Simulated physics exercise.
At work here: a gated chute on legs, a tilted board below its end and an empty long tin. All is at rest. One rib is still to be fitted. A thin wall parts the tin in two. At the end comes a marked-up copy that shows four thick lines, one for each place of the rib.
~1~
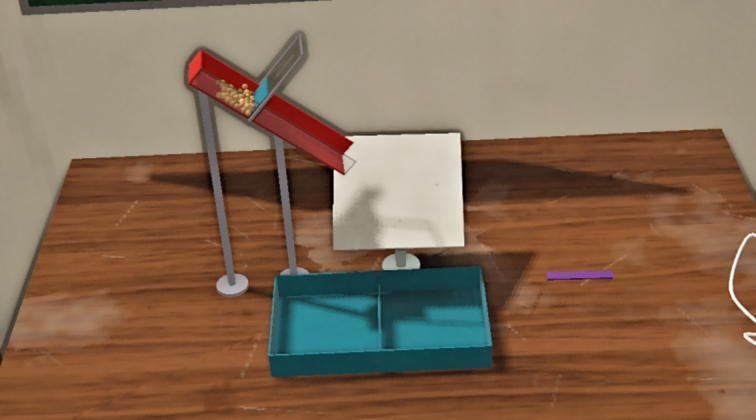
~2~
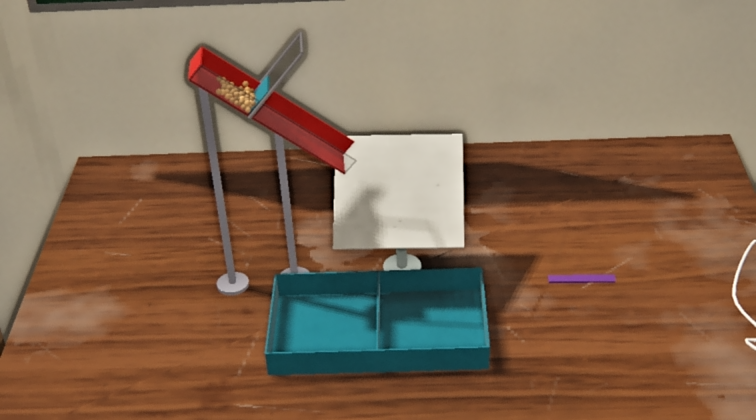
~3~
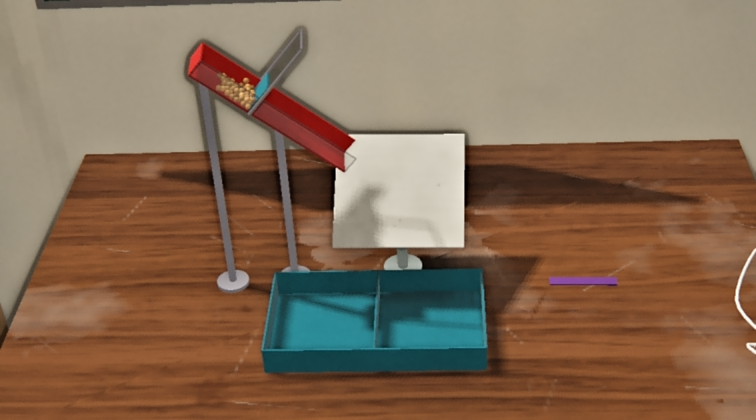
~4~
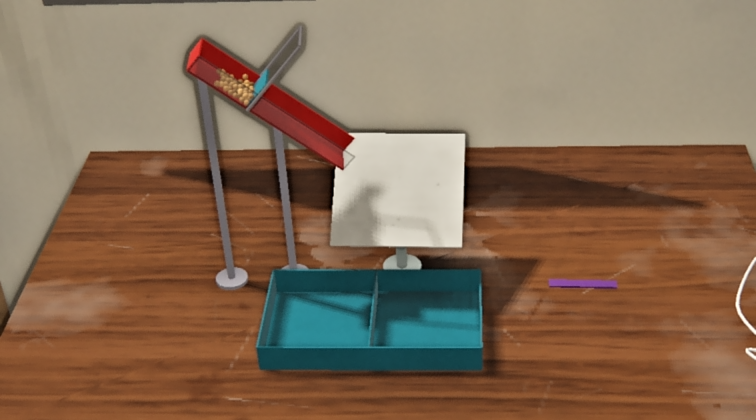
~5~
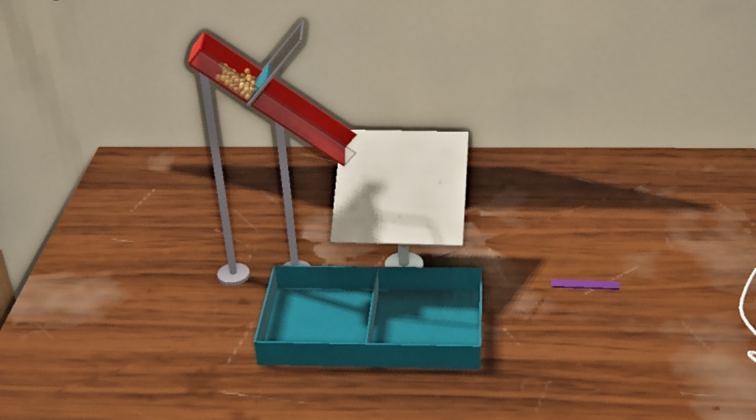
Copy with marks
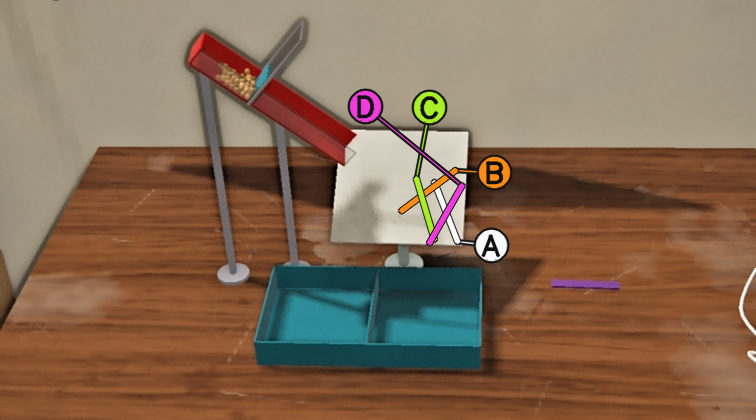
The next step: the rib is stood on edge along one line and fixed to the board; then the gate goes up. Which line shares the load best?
Line B does it best.
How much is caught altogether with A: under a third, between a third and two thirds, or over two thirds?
It is over two thirds.
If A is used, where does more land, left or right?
More lands on the right.
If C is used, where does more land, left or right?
Right.
On the marked copy, line A from (434, 182) to (457, 241); line B from (455, 170) to (401, 210); line C from (416, 178) to (434, 239); line D from (461, 185) to (429, 242).
If A is chosen, of what is caught, just a few in the left half, almost all in the right.
If B is chosen, of what is caught, roughly half in the left half, roughly half in the right.
If C is chosen, of what is caught, just a few in the left half, almost all in the right.
If D is chosen, of what is caught, about a tenth in the left half, almost all in the right.
